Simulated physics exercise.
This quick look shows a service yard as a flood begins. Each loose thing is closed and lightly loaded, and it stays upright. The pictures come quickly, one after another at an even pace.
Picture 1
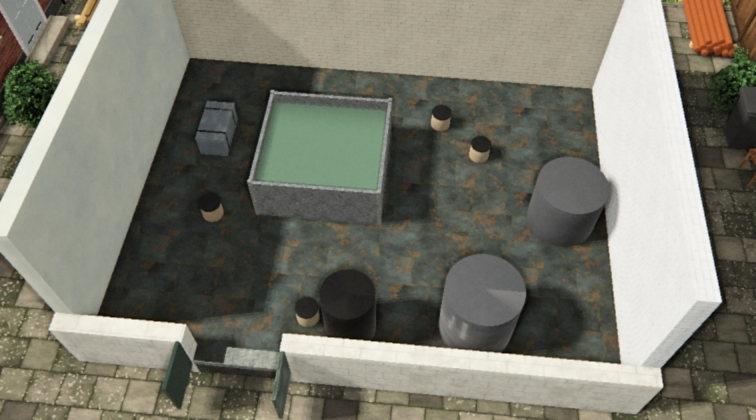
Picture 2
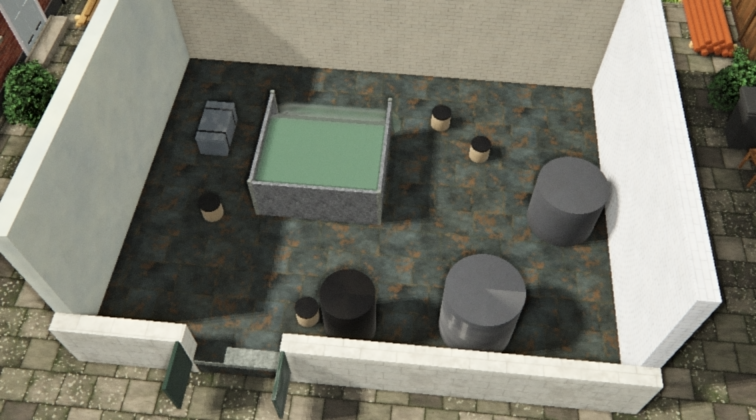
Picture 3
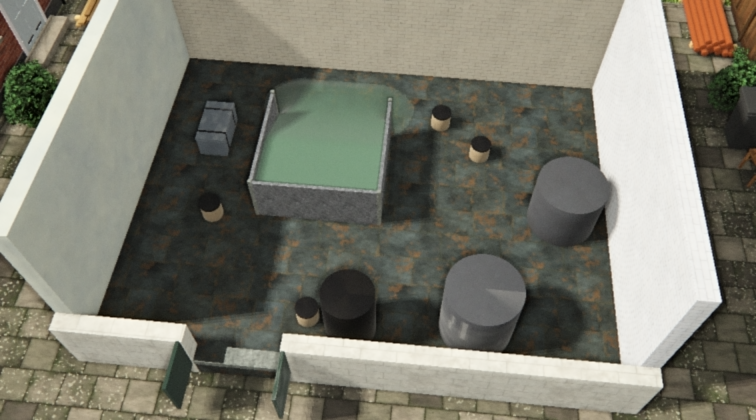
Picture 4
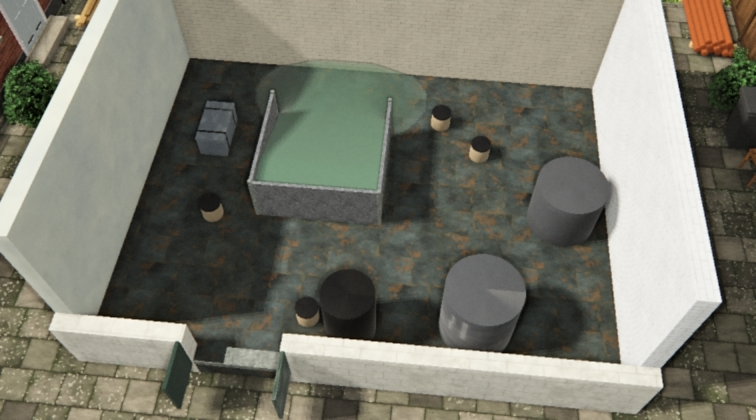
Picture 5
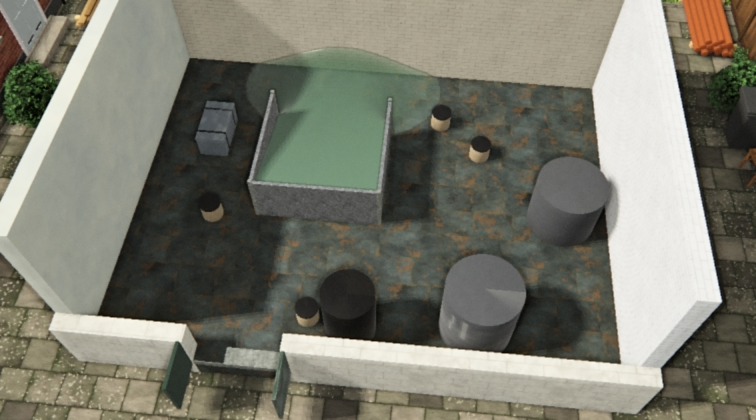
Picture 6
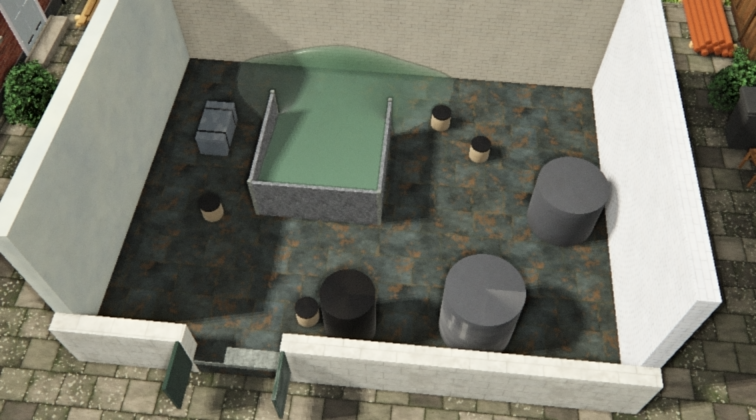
The video shows a walled yard with dark drums, small stools and a stone tank of green water; the tank's back side disappears, and water spreads out behind it toward the rear wall while the surrounding objects stay still.
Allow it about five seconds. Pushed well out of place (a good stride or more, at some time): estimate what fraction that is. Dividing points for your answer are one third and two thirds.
Answer: A share of two thirds or more.
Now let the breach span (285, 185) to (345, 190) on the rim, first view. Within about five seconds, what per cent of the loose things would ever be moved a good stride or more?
That works out to some 20 %.
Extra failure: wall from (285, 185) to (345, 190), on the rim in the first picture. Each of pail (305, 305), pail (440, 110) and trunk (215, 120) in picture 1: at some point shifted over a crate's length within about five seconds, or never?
Travels that far, falls short, falls short.
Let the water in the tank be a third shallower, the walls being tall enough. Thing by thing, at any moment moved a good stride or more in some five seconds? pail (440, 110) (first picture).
Best estimate: Carried that far.
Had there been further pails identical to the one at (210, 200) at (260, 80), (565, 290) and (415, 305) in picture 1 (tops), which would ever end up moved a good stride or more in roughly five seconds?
The first travels far, the second sits tight, the third sits tight.
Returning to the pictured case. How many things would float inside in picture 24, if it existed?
Well, I'd say 0.
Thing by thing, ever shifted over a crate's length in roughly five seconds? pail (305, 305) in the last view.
My reading: Not displaced that much.
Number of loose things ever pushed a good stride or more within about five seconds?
I make it 4 in total.
A moment on, 0 of 5 are well off their spots; 0 afloat.
Next, 0 of 5 are well off their spots; 0 afloat.
Later, 2 of 5 are well off their spots; 0 afloat.
In the end, 4 of 5 are well off their spots, and 4 have been at some point; 1 afloat.
